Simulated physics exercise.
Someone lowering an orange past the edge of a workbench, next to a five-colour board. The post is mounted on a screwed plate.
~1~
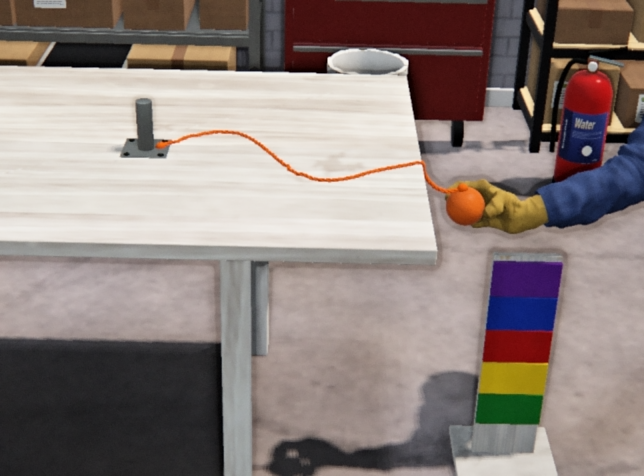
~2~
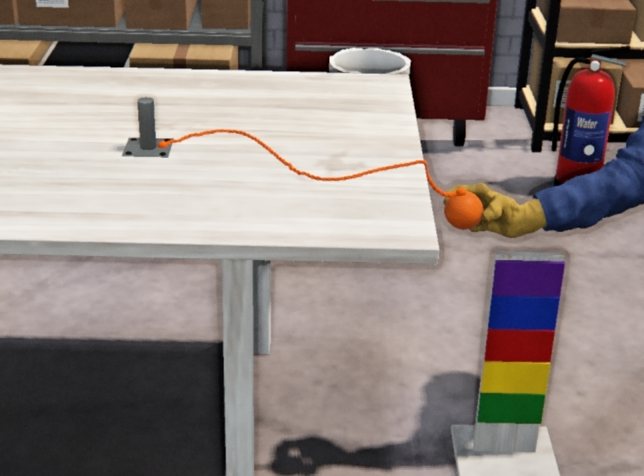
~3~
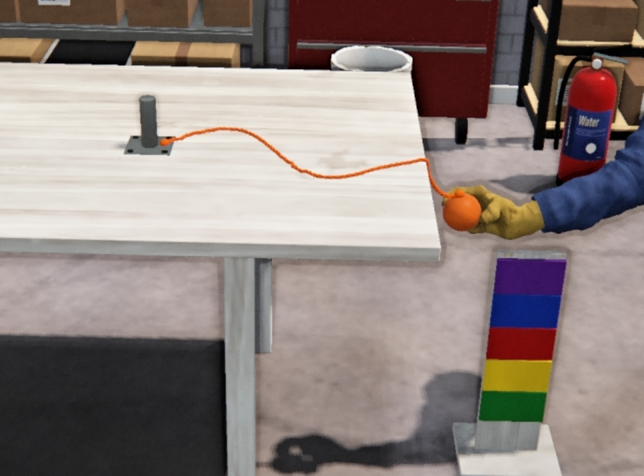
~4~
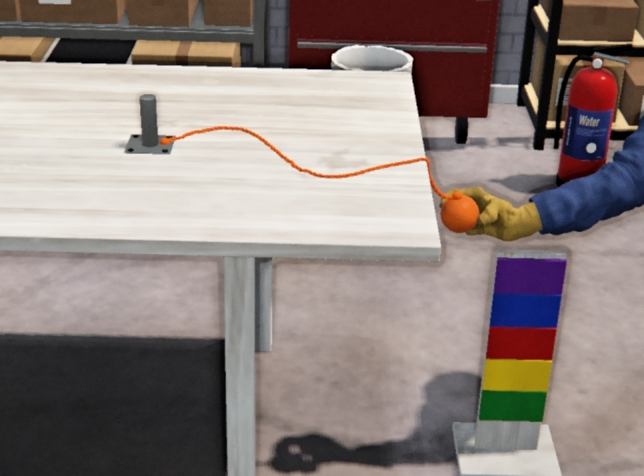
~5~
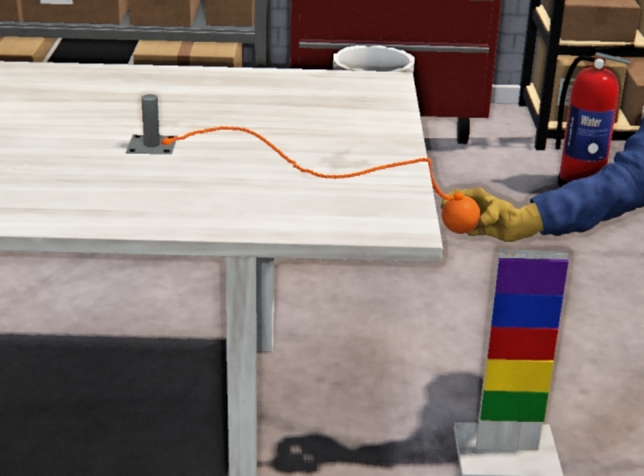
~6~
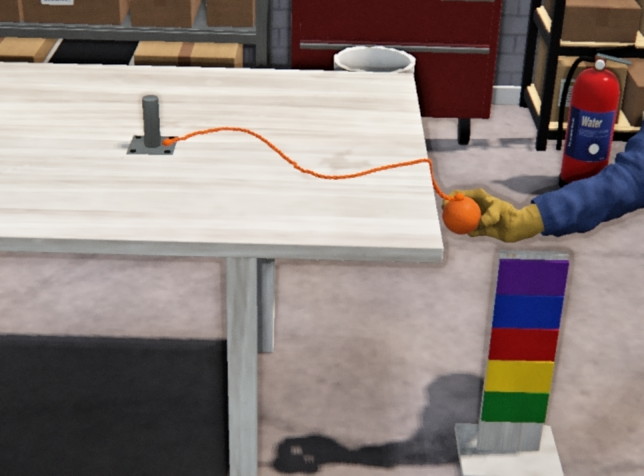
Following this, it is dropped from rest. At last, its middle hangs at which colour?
At blue.
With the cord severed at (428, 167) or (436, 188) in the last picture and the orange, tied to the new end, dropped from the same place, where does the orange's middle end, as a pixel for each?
It would be at (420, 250) in the first case and at (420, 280) in the second.
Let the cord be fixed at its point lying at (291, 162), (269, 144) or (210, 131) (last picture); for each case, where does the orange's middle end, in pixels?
Estimated spots in sequence: (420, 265), (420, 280), (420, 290).
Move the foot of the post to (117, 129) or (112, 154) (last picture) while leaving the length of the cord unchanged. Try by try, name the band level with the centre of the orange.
Try one - purple; try two - purple.
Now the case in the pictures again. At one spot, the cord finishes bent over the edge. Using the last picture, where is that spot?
It's near (352, 176) in the last picture.
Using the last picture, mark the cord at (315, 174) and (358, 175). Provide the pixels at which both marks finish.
The first lands at (388, 155), while the second lands at (428, 165).
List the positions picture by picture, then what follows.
The first picture shows orange (465, 207); purple (527, 281); blue (522, 315); red (518, 348); yellow (514, 379); green (510, 410).
The second picture shows orange (463, 210); cord through (188, 137) (249, 136) (286, 164) (342, 179) (410, 164).
The third picture shows orange (462, 212).
The fourth picture shows orange (460, 214); cord through (191, 134) (251, 133) (288, 161) (344, 176) (412, 162).
The fifth picture shows orange (461, 215).
The sixth picture shows orange (462, 215); cord through (193, 135) (254, 134) (290, 162) (346, 177) (414, 163).
Early on, orange near (449, 306); level with blue.
Midway, orange near (391, 295); level with blue.
Near the end, orange near (425, 304); level with blue.
Finally, orange near (421, 303); level with blue. The cord holds its middle at blue.
